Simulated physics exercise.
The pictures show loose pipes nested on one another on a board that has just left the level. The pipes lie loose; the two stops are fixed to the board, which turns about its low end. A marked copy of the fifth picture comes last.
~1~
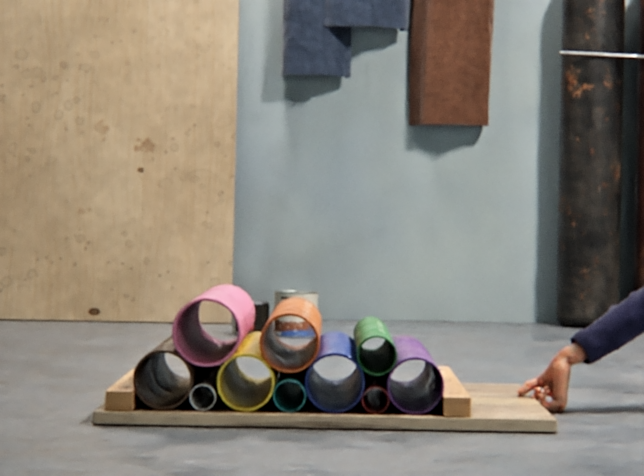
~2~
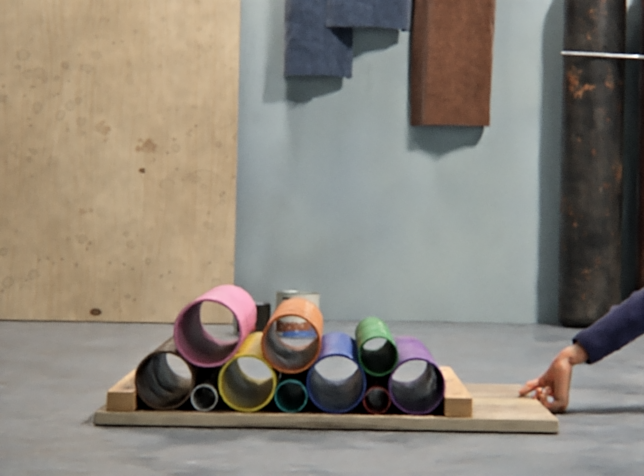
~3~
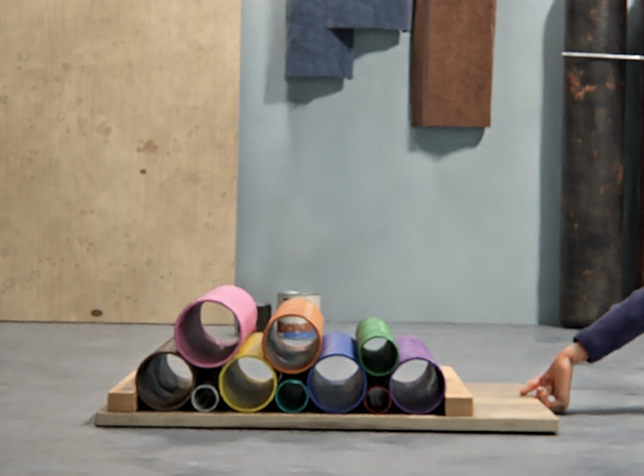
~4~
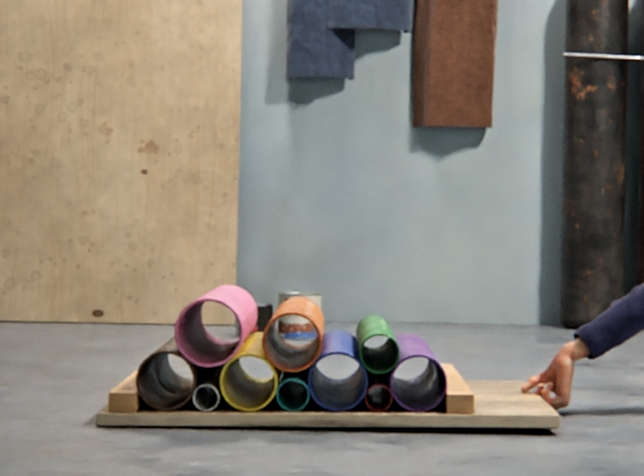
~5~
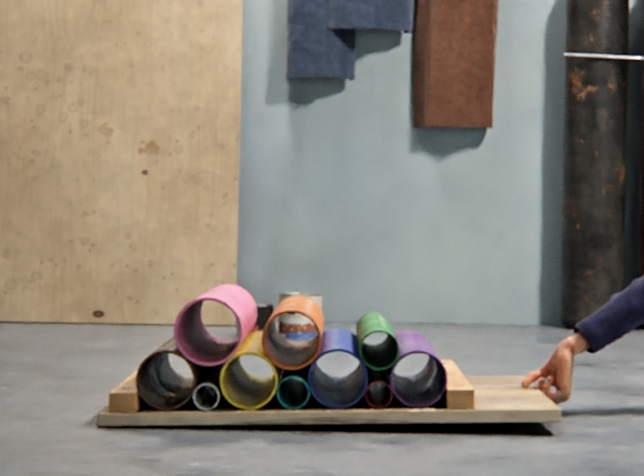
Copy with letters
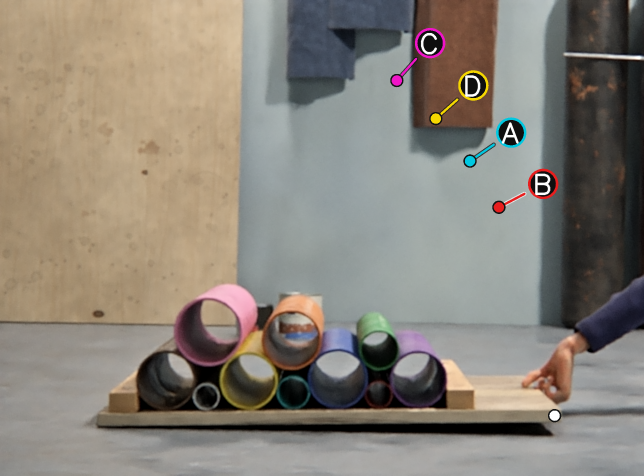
On a grey studio floor, a hand at right slightly lifting a wooden board's end, the stacked colourful pipes barely shifting.
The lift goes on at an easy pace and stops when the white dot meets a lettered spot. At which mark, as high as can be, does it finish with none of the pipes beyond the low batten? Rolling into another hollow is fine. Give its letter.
Lift it to A and no more.
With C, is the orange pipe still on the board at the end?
The orange pipe: No.
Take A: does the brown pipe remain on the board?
Yes.
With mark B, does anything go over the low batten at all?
At B: No.
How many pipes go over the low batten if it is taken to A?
The count is none.
On the marked copy, A at (470, 161); B at (499, 207); C at (397, 81); D at (436, 119); the white dot at (555, 415).
Following A. Soon after the start, board at 20°.
Later, board at 36°.
In the end, board at 36°, none over the low batten.
As for the rest, B none over the low batten; C six over the low batten; D seven over the low batten.
